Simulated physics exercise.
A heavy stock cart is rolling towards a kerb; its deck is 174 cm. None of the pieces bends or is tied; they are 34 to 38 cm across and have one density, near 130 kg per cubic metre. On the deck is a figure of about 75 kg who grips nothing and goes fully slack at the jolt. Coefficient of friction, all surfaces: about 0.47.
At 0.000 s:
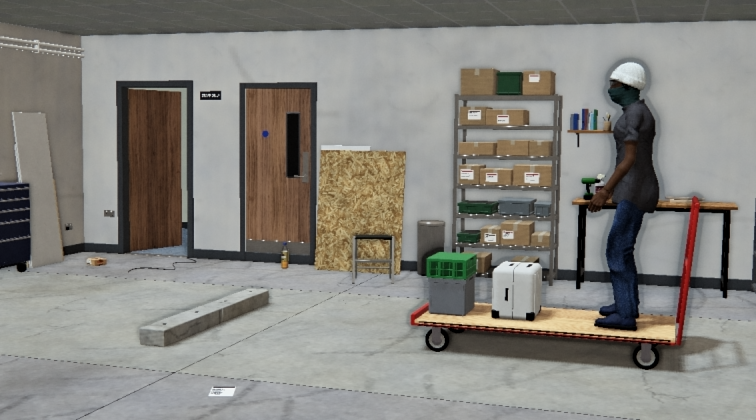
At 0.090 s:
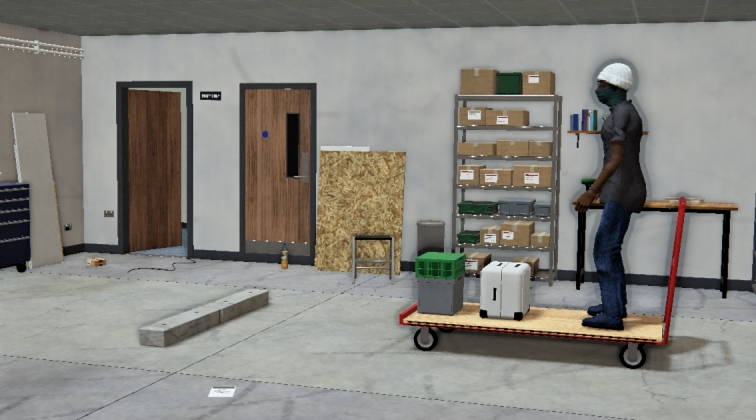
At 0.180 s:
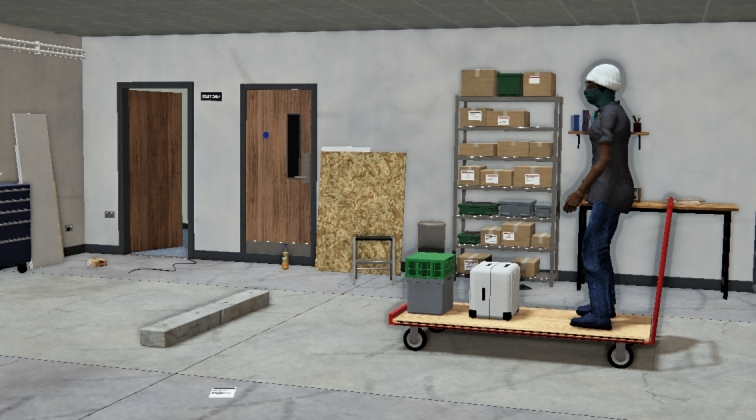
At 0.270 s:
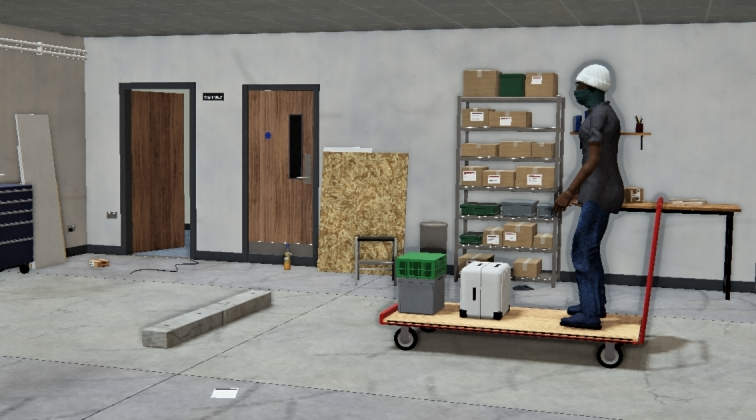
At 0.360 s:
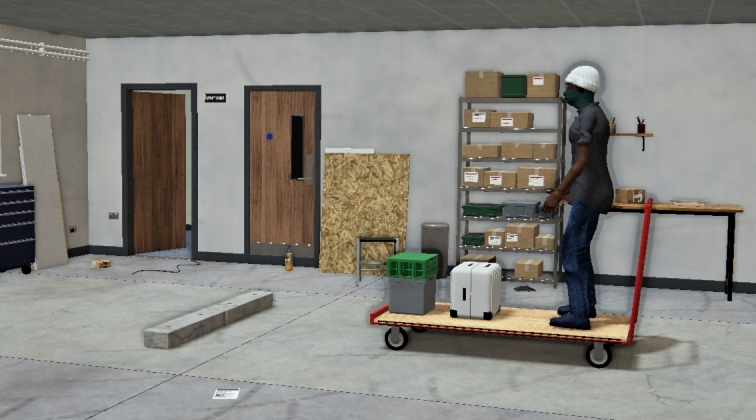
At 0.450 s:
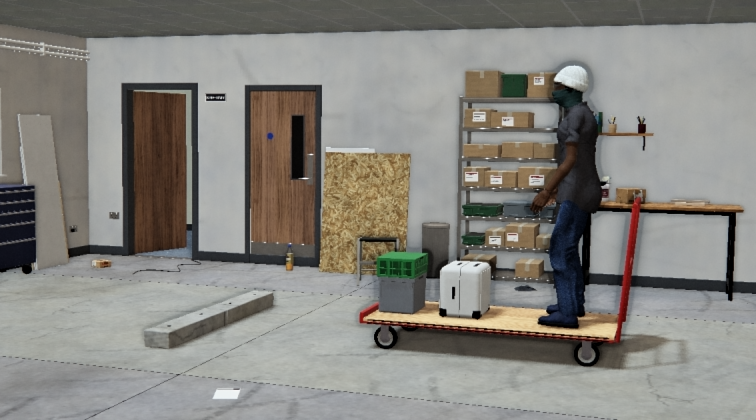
A person in a white helmet rides a flat cart slowly left across a workshop.
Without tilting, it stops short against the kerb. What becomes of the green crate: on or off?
The green crate stays on at this speed.
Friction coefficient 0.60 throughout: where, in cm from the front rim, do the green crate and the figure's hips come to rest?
The green one would stop 10 behind the front rim, and the hips 120 behind it.
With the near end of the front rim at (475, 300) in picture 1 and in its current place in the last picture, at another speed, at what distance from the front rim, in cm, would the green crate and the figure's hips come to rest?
Rest positions: Green 30 cm past rim; hips 110 cm behind rim.
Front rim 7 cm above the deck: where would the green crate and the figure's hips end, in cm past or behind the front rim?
With that rim, green stays 10 cm behind and the hips stay 120 cm behind.
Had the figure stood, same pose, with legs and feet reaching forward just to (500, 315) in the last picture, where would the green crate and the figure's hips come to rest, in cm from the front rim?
Neither reaches the rim: The green item rests 10 cm behind, the hips 110 cm behind.
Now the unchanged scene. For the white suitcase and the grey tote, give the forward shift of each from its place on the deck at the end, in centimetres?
Approximate forward shift in cm: White near 20, grey near 5.
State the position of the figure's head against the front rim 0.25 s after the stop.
At that moment it sits around 110 cm behind the rim.
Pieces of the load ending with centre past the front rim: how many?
0.
The wheels strike at 1.90 s.
After 2.45 s the green crate is 10 cm behind the rim, tilted 0°, near (229, 255) in the last picture's view.
After 2.90 s the green crate is 10 cm behind the rim, tilted 0°, near (229, 255) in the last picture's view.
When all is still (3.5 s), nothing is past the rim; behind it, white suitcase, green crate, grey tote and the figure's hips.
